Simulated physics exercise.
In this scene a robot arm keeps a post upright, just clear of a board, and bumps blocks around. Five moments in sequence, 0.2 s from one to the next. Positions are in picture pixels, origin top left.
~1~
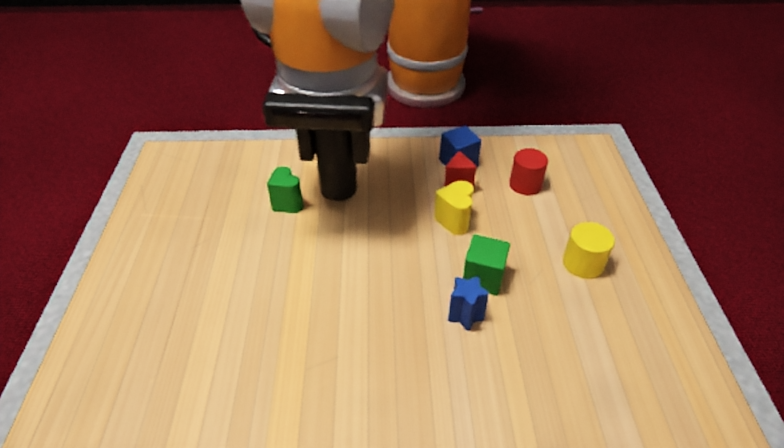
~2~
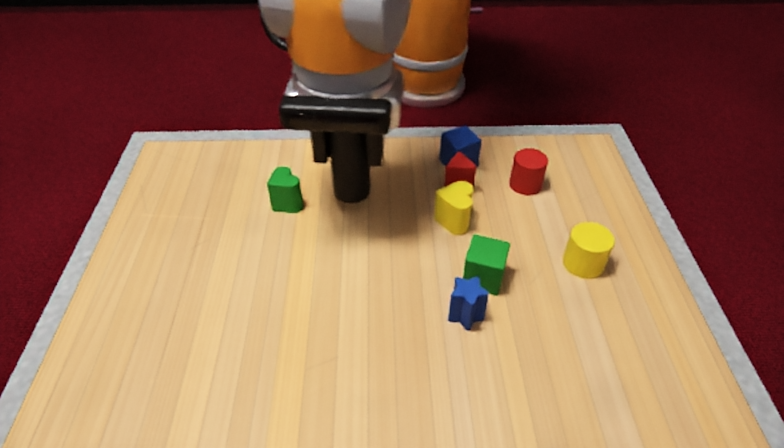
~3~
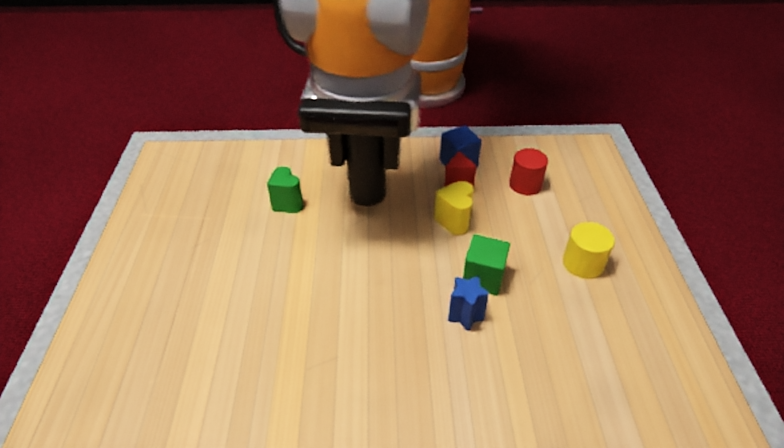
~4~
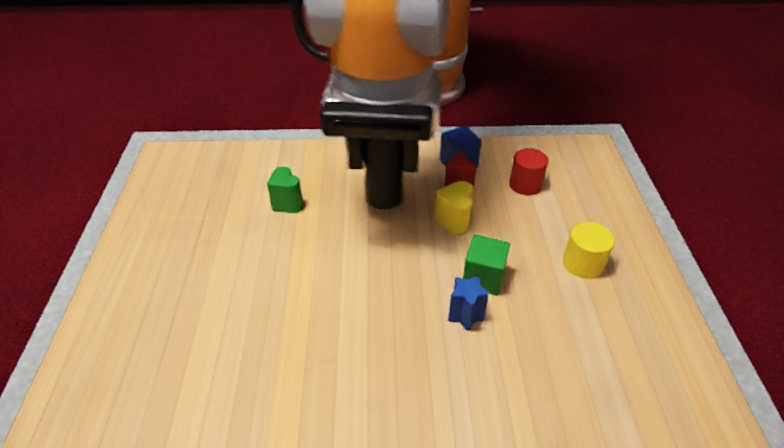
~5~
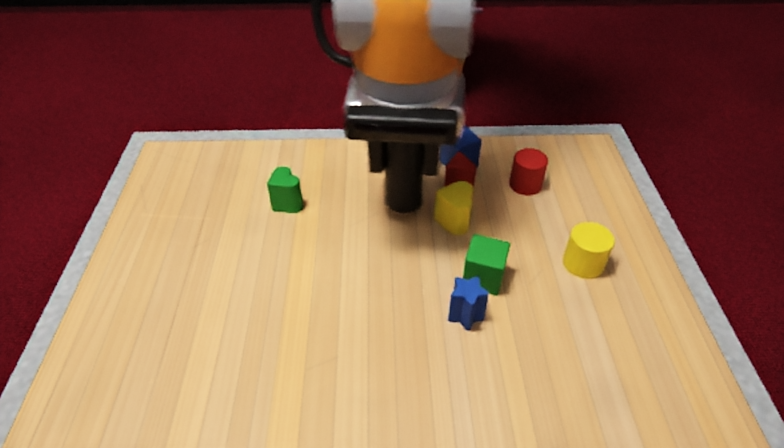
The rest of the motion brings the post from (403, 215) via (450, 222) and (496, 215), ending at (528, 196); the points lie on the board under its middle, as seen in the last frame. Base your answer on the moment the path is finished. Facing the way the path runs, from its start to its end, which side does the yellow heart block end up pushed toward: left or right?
The answer is right.
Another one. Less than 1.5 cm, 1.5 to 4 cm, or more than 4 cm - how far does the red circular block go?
It ends 1.5 to 4 cm away.
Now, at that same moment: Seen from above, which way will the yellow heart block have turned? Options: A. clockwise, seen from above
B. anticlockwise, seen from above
A.
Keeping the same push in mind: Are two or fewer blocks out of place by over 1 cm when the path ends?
In short: Yes.
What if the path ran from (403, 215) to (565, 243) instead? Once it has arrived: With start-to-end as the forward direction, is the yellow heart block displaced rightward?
No.
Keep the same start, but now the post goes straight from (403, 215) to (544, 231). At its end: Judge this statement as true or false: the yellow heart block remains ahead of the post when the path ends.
That claim is true.
On the path given first. One third of the way, post at (453, 209); yellow heart block at (496, 197).
Two thirds of the way, post at (498, 202); yellow heart block at (540, 197), turned 25° clockwise.
At the end, post at (532, 182); yellow heart block at (552, 193), turned 85° clockwise; red three-sided block still; red circular block at (539, 148).
